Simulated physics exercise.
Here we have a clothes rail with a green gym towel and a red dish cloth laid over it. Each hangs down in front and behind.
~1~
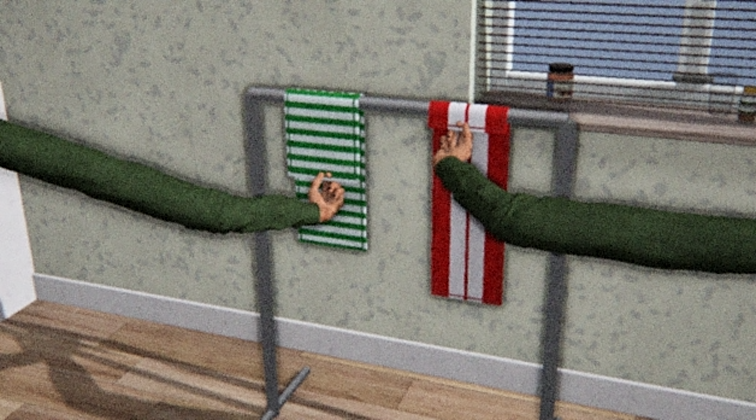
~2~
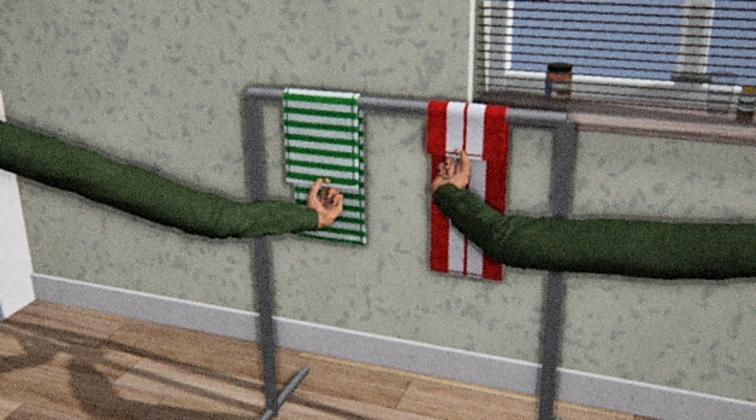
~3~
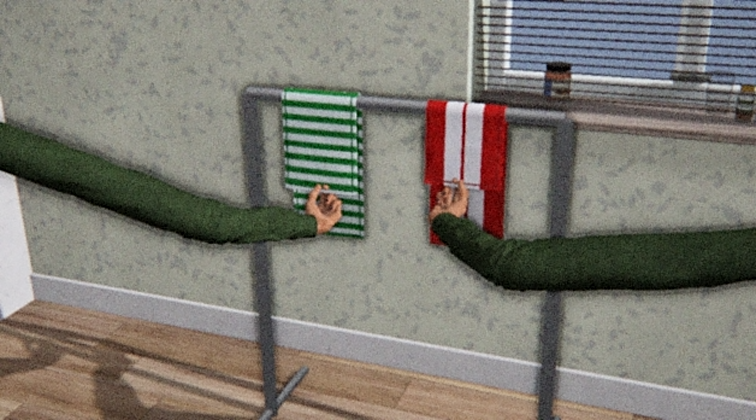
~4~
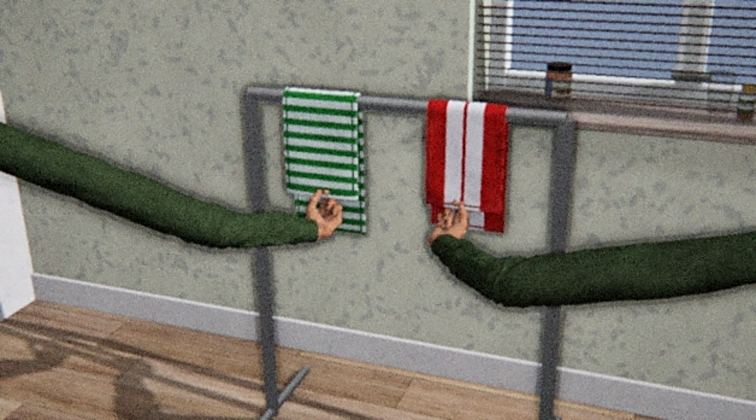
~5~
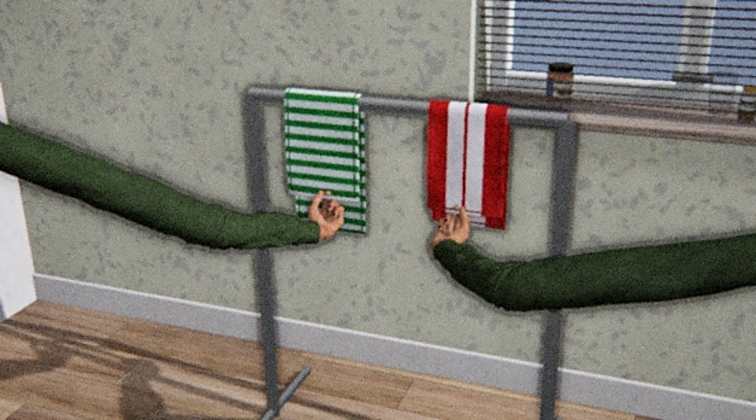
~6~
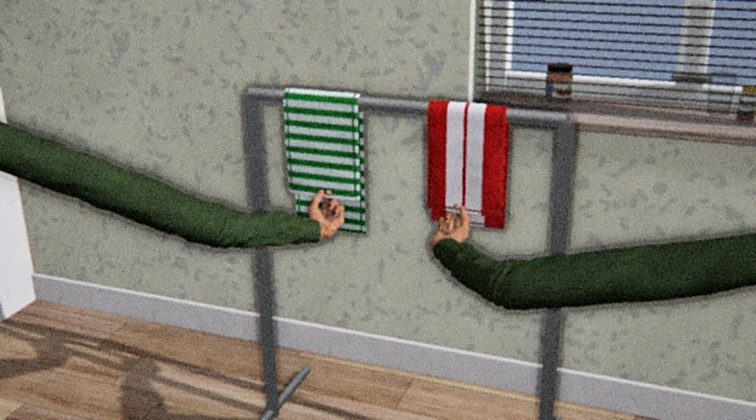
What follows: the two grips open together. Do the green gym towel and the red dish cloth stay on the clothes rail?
The green gym towel keeps its place, the red dish cloth stays on.
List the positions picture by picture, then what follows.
The first frame shows gym towel front hem (341, 177), back hem (349, 245); dish cloth front hem (448, 124), back hem (449, 293).
The second frame shows gym towel front hem (339, 183); dish cloth front hem (446, 151).
The third frame shows gym towel front hem (338, 189); dish cloth front hem (444, 180).
The fourth frame shows gym towel front hem (339, 194); dish cloth front hem (444, 202).
The fifth frame shows gym towel front hem (341, 195); dish cloth front hem (445, 207).
The sixth frame shows gym towel front hem (341, 194), back hem (348, 228), front over half the back; dish cloth front hem (446, 206), back hem (450, 218), front almost as long as the back.
Then, 0.38 s on from there, gym towel as it was left; dish cloth as it was left.
In the end, gym towel as it was left; dish cloth as it was left. The green gym towel stays on and the red dish cloth hangs there.
